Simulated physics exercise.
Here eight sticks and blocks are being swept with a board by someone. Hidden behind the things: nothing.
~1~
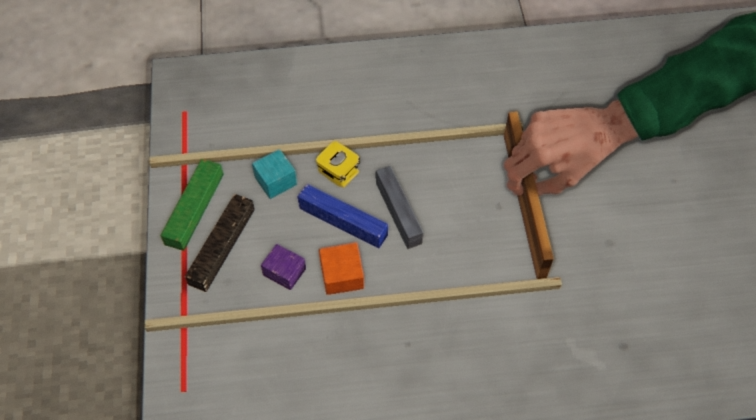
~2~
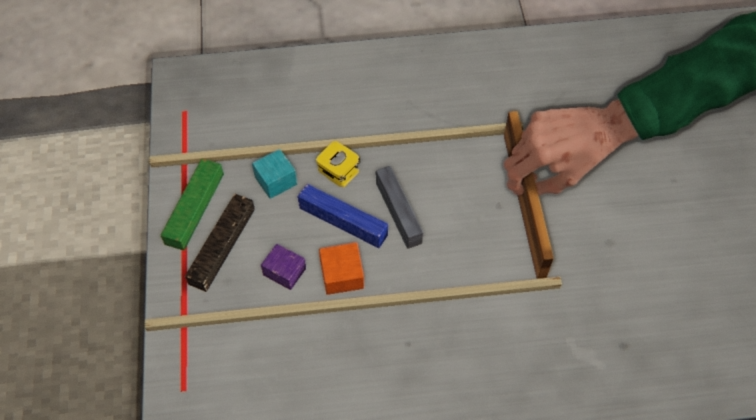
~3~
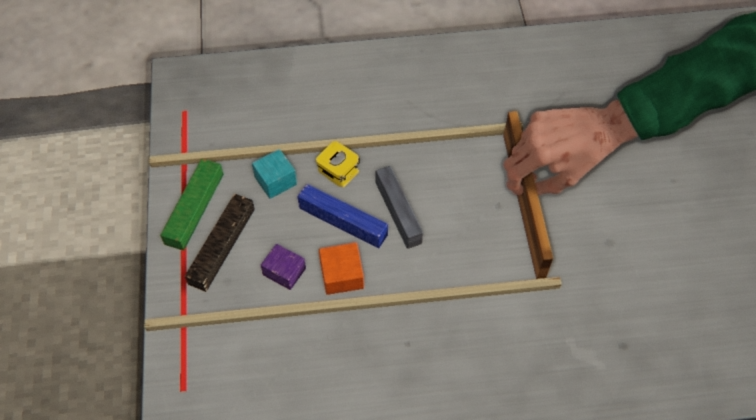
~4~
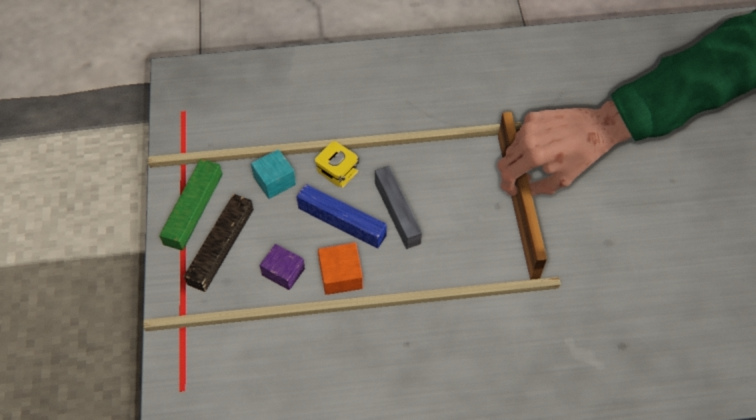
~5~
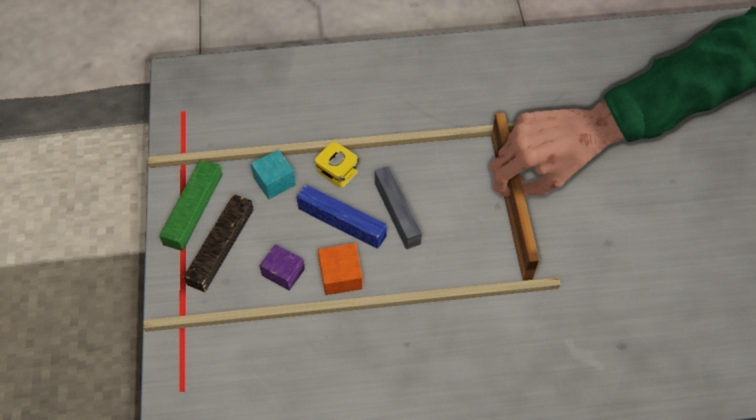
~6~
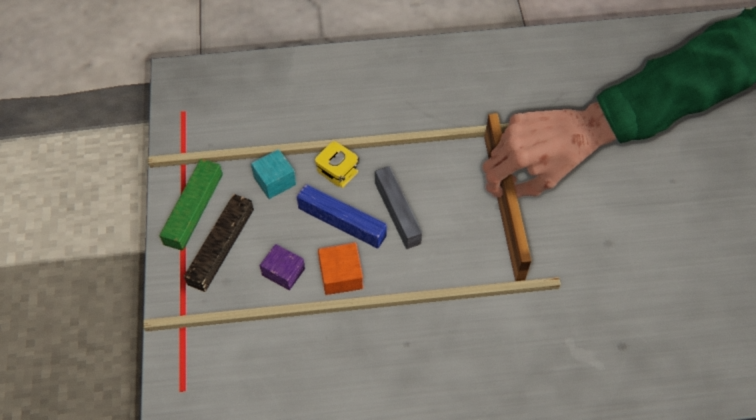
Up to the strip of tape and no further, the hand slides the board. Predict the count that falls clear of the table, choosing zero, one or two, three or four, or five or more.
Pieces that go over the edge: Either three or four.
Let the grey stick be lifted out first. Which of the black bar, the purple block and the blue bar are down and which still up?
Black bar down, purple block down, blue bar still up.
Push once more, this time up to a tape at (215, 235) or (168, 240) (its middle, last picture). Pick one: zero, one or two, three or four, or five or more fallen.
1 or 2; five or over.
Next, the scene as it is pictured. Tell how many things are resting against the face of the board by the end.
Count recorded: 3.
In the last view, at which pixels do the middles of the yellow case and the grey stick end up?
(167, 173) and (173, 229), roughly.
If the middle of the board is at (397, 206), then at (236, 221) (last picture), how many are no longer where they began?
The first number is 2, the next one 8.
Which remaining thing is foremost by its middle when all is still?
The blue bar is it.
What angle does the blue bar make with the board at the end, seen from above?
Angle: Close to 0 degrees.
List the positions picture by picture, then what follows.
In the first picture, green bar (193, 204); black bar (221, 242); turquoise block (275, 174); board (527, 193); tape (184, 238).
In the second picture, black bar (221, 242); yellow case (338, 165).
In the third picture, turquoise block (275, 174); orange block (341, 269).
In the fourth picture, green bar (192, 204); grey stick (398, 207).
In the fifth picture, black bar (220, 242); purple block (282, 267).
In the sixth picture, green bar (192, 204); black bar (220, 242); turquoise block (274, 174); board (506, 195); tape (183, 238).
A little later, none off yet; green bar at rest near (192, 204); black bar at rest near (220, 242); turquoise block at rest near (274, 174).
Next, none off yet; green bar at rest near (192, 204); black bar at rest near (220, 242); turquoise block shifted a little near (266, 167).
Later still, none off yet; green bar shifted a little near (159, 205); black bar shifted a little near (174, 245); turquoise block shifted well along near (193, 171).
When it is over, the number that fall off is three or four; down, purple block, turquoise block, black bar and green bar.
